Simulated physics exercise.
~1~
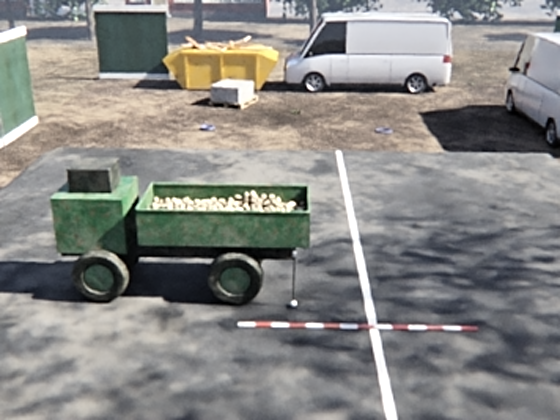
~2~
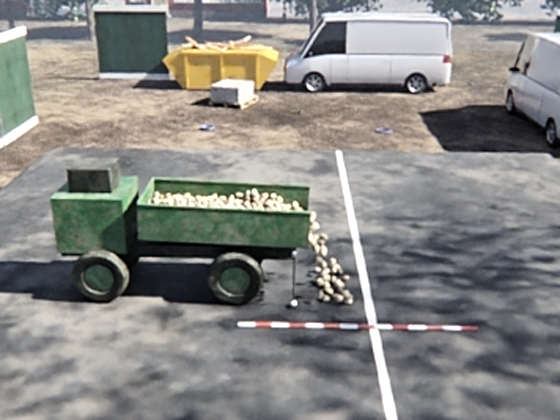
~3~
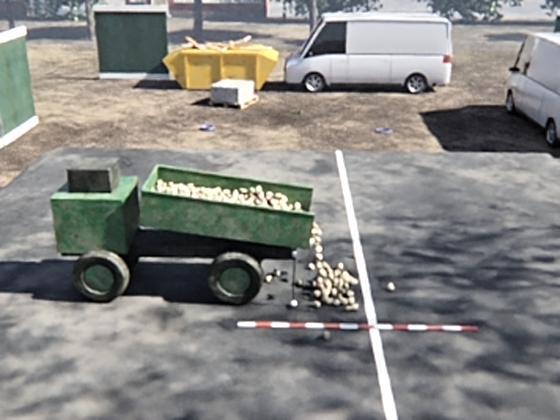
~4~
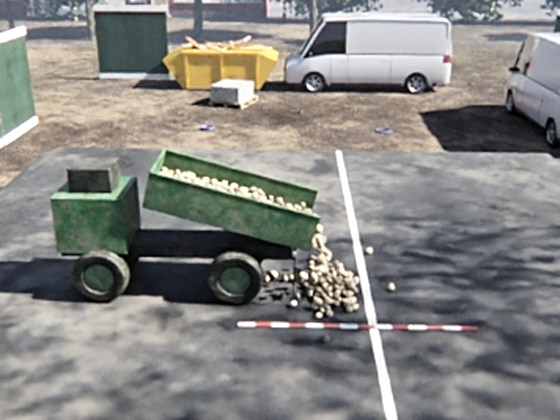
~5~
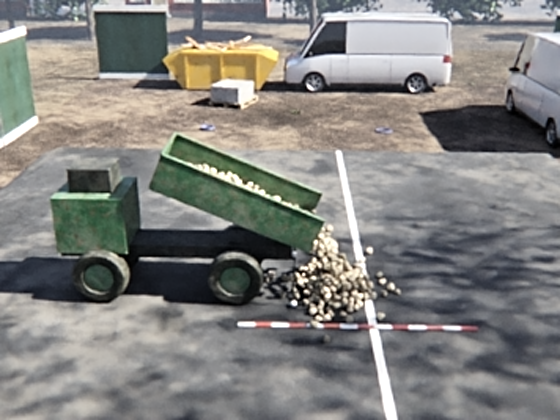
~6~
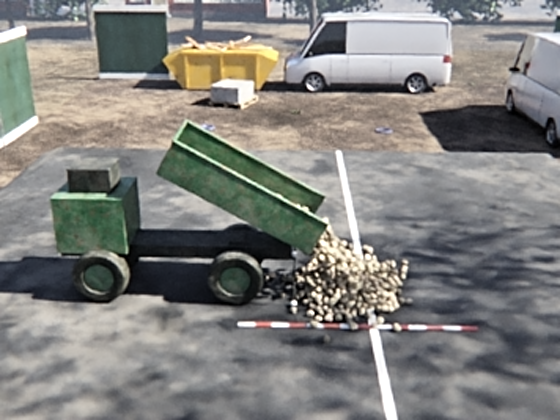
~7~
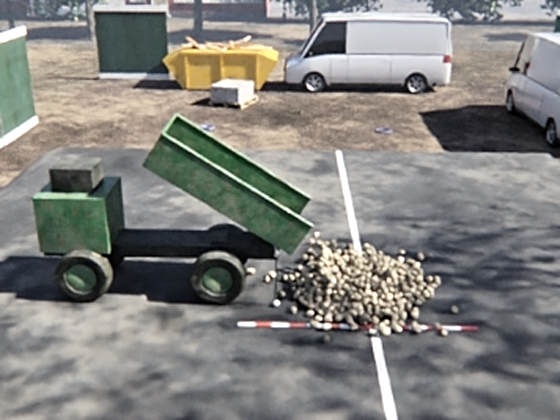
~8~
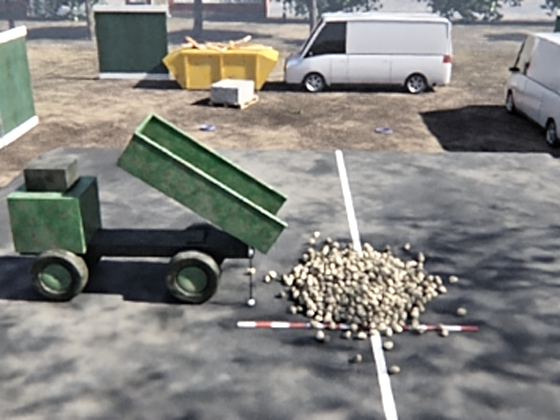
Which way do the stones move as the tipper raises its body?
The stones move to the right, sliding off the low end of the body and spreading over the white line.
On a paved yard, a green tipper dumps its stones across a white line and pulls left.
